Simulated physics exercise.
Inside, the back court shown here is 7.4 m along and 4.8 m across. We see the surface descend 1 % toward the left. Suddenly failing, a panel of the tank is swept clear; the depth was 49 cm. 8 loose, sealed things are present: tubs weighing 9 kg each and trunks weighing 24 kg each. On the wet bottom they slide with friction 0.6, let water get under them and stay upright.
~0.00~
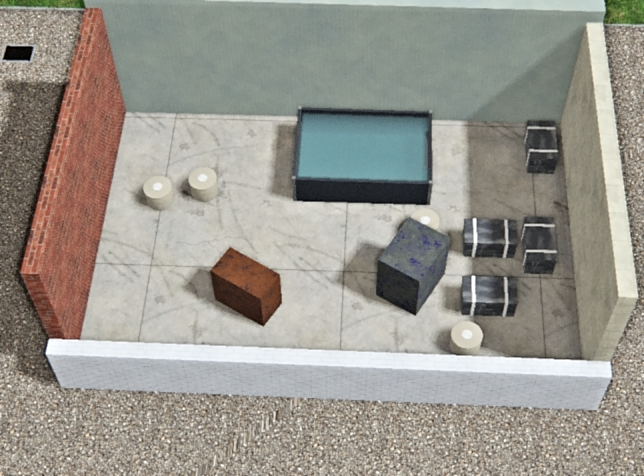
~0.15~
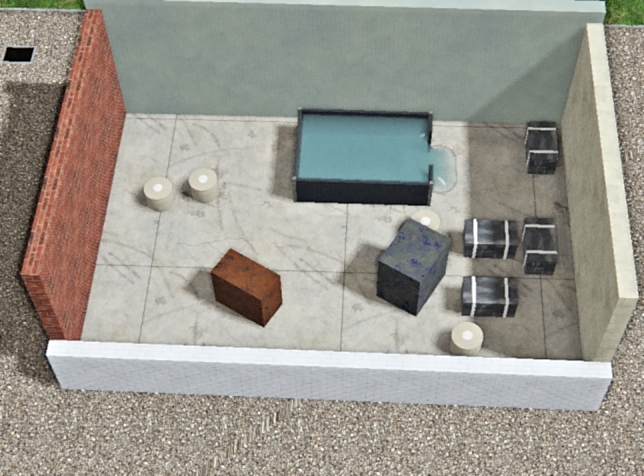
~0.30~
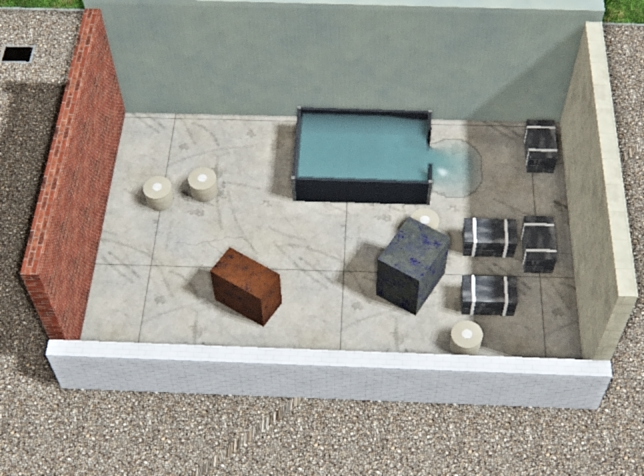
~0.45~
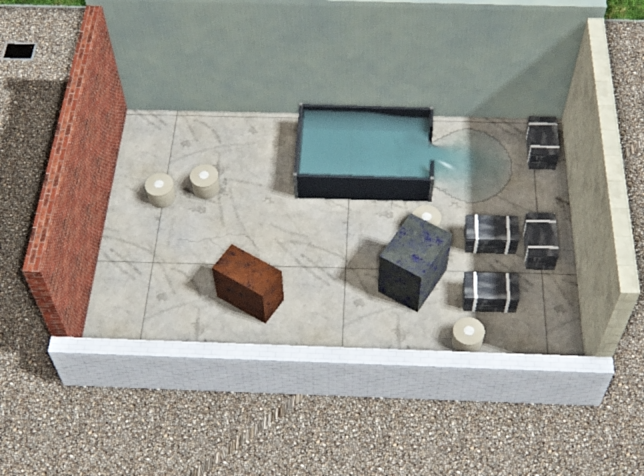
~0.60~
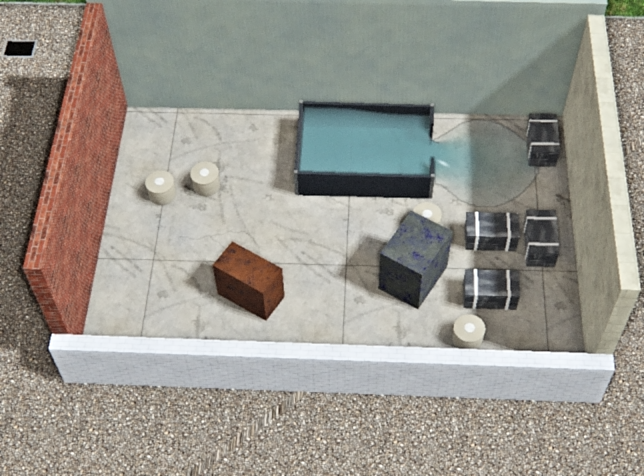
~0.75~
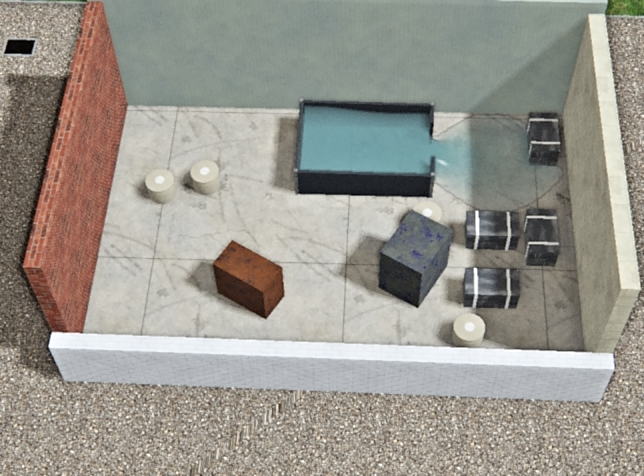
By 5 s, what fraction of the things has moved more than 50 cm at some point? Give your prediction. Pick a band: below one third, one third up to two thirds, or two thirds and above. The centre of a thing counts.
The share is one third up to two thirds.
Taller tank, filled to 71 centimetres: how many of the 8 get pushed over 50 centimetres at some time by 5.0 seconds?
That would give 5.
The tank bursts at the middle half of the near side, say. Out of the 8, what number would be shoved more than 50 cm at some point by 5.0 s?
Result: 0 of them.
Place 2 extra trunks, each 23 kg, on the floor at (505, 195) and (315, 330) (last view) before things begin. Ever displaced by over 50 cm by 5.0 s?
Result in order: Exceeded; not exceeded.
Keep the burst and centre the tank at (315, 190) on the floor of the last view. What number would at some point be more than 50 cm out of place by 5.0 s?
3.
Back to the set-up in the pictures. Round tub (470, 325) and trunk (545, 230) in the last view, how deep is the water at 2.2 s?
Roughly 0 and 7 cm.
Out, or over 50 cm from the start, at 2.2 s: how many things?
By then the count is 0.
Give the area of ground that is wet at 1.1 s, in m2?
Wet area: Approx. 7.5 m2.
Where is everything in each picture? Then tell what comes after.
In the first frame, a tub at (467, 335) rests on the ground; a trunk at (541, 238) rests on the ground; 3.0 m2 under water; 0 of 8 have shifted.
In the second frame, a tub at (468, 336) rests on the ground; a trunk at (541, 239) rests on the ground; water covers 3.4 m2; 0 of 8 have shifted.
In the third frame, a tub at (467, 334), on the bottom; a trunk at (541, 237), on the bottom; water covers 3.8 m2; 0 of 8 have shifted.
In the fourth frame, a tub at (469, 331), on the bottom; a trunk at (543, 234), on the bottom; 4.5 m2 under water; 0 of 8 have shifted.
In the fifth frame, a tub at (470, 328), on the bottom; a trunk at (543, 231), on the bottom; 5.2 m2 under water; 0 of 8 have shifted.
In the sixth frame, a tub at (470, 327) rests on the ground; a trunk at (543, 230), on the bottom; water covers 6.0 m2; 0 of 8 have shifted.
After 1.1 s 0 of 8 are over 50 cm from their spots; 0 afloat.
After 2.2 s 0 of 8 are over 50 cm from their spots; 1 afloat.
After 3.5 s 1 of 8 are over 50 cm from their spots; 1 afloat.
After 5.0 s 3 of 8 are over 50 cm from their spots, and 3 have been at some point; 3 afloat.
